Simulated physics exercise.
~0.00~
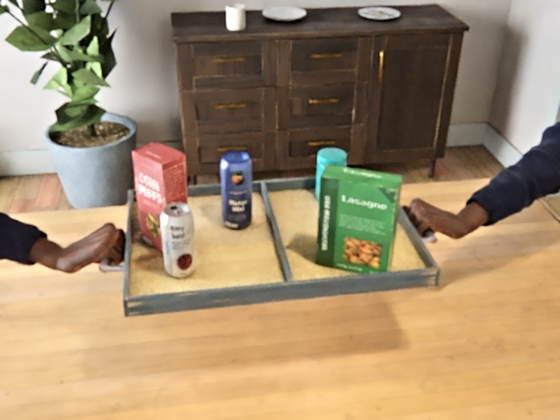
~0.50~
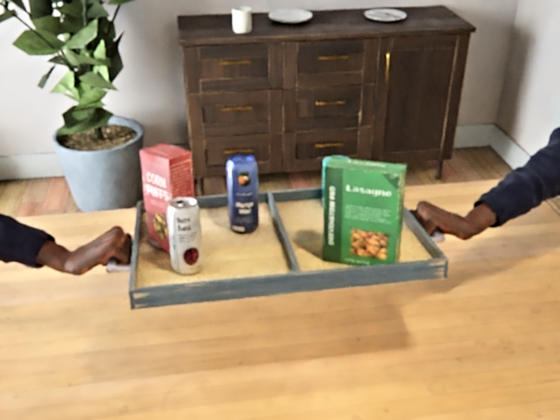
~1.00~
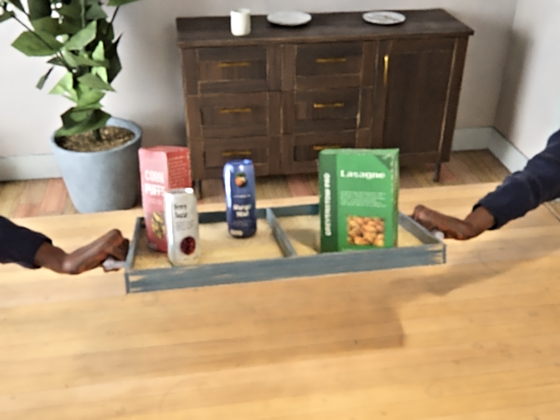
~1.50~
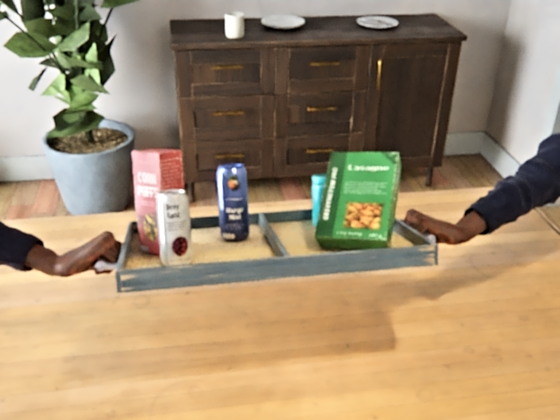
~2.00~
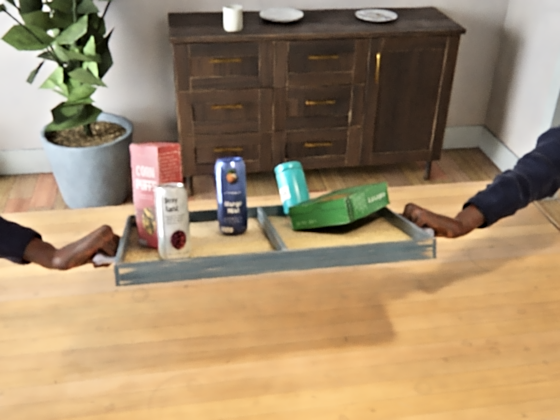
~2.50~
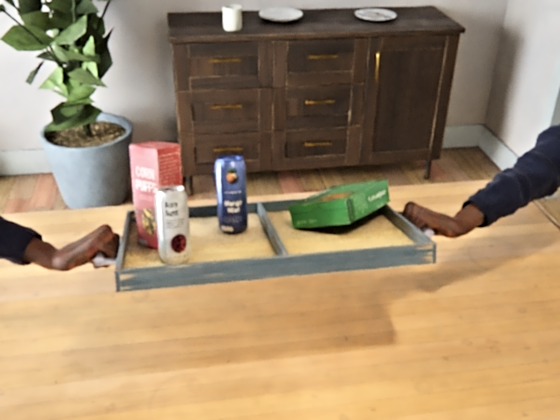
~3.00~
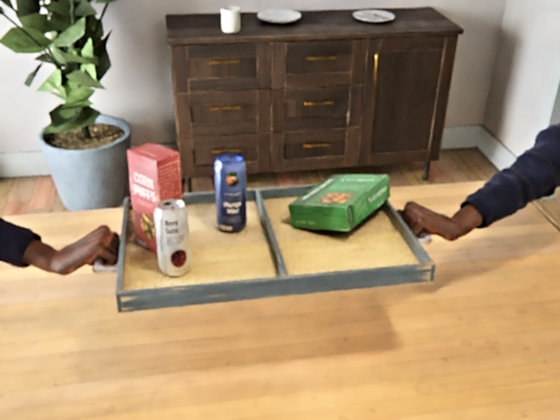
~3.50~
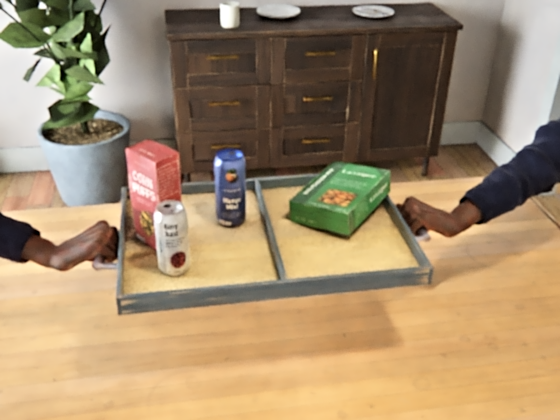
Two hands tip a tray away and level it; the green packet falls, the turquoise jar disappears.
